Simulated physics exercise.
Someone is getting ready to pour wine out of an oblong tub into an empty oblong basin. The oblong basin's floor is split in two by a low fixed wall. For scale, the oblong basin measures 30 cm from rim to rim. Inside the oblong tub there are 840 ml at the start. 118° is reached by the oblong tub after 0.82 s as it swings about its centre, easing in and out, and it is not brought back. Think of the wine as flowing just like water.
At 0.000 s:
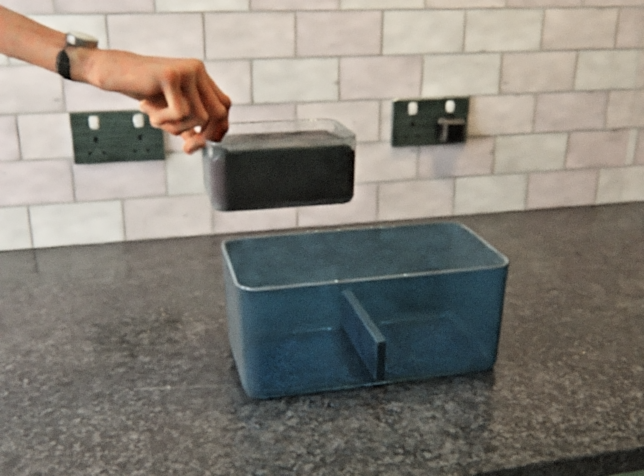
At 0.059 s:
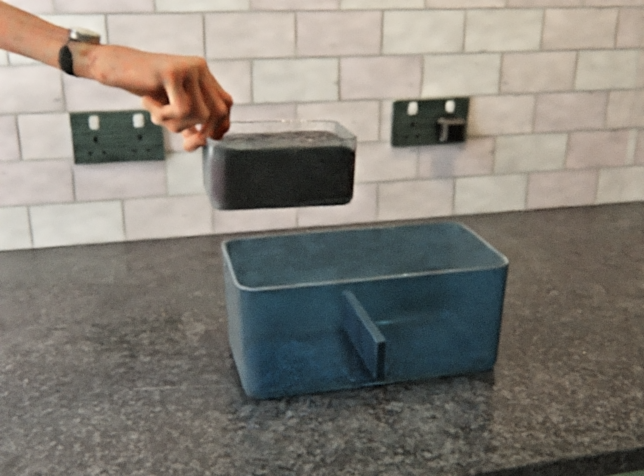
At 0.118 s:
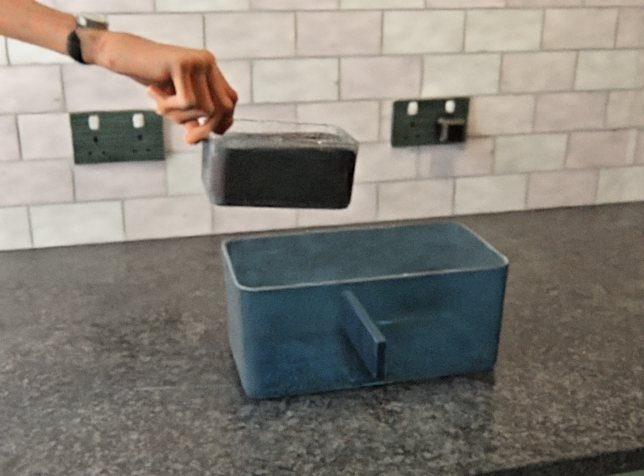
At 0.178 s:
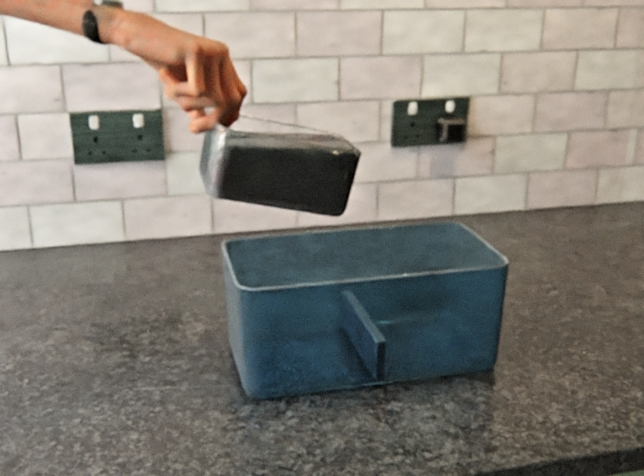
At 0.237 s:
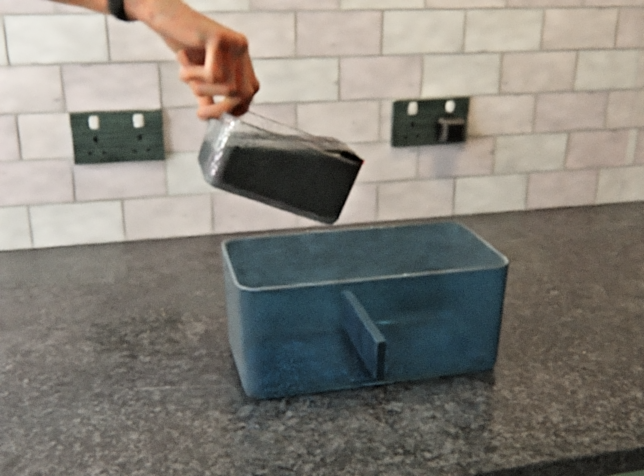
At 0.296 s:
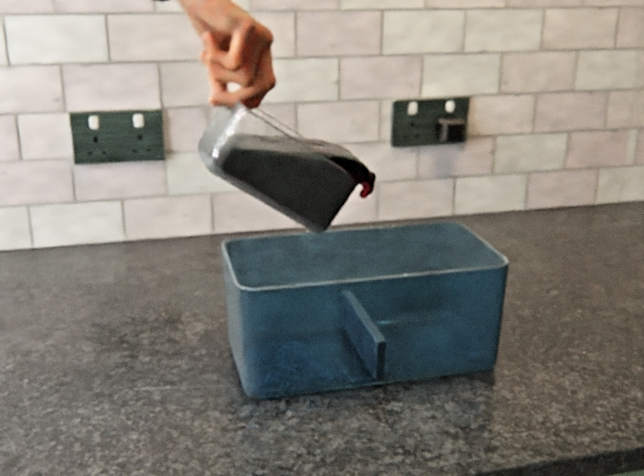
On a dark speckled kitchen counter, a hand held a clear tub of dark wine above an empty blue basin with a low divider, then tilted it rightward until wine began trickling over its edge.
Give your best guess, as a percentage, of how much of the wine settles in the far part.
I would say 72 per cent of it settles there.
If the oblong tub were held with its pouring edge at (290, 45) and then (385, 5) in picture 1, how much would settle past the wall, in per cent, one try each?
The first try gives around 50 percent, the second around 70 percent.
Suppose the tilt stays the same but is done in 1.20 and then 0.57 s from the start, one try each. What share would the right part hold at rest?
The first try gives 75 percent and the second 60 percent.
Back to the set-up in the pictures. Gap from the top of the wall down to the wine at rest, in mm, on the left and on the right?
Near 40 mm for the left and near 20 mm for the right.
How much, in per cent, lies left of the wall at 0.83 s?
Roughly 24 in a hundred.
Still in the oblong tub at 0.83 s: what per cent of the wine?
Remaining share: Approx. 1 %.
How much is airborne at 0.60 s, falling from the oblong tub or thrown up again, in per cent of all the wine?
Roughly 22 percent.
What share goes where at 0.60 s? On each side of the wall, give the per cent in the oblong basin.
Lab note: Left near 4, right near 62.
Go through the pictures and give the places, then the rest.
In the first frame, it leans 0°; its right rim is at (345, 129); the wine meets the walls at (206, 144) and (343, 137); the oblong basin's rim runs from (230, 265) to (484, 243); the wall's top is at (362, 315).
In the second frame, it leans 2°; its right rim is at (346, 131); the wine meets the walls at (207, 144) and (343, 138).
In the third frame, it leans 6°; its right rim is at (348, 137); the wine meets the walls at (208, 141) and (345, 139).
In the fourth frame, it leans 13°; its right rim is at (350, 146); the wine meets the walls at (210, 141) and (347, 142).
In the fifth frame, it leans 23°; its right rim is at (351, 158); the wine meets the walls at (210, 143) and (349, 153); 3 per cent is over the edge.
In the sixth frame, it leans 34°; its right rim is at (349, 172); the wine meets the walls at (207, 141) and (337, 157); 10 per cent is over the edge.
After 0.60 s the tilt is 99° and 12 per cent is still to pour, 4 is left of the wall and 62 right of it.
After 0.83 s the tilt is 118° and 1 per cent is still to pour, 23 is left of the wall and 73 right of it.
After 1.06 s the tilt is 118° and 0 per cent is still to pour, 27 is left of the wall and 72 right of it.
After 1.32 s the tilt is 118° and 0 per cent is still to pour, 27 is left of the wall and 72 right of it.
In the end 27 per cent lies left of the wall, 72 right of it and 1 outside.
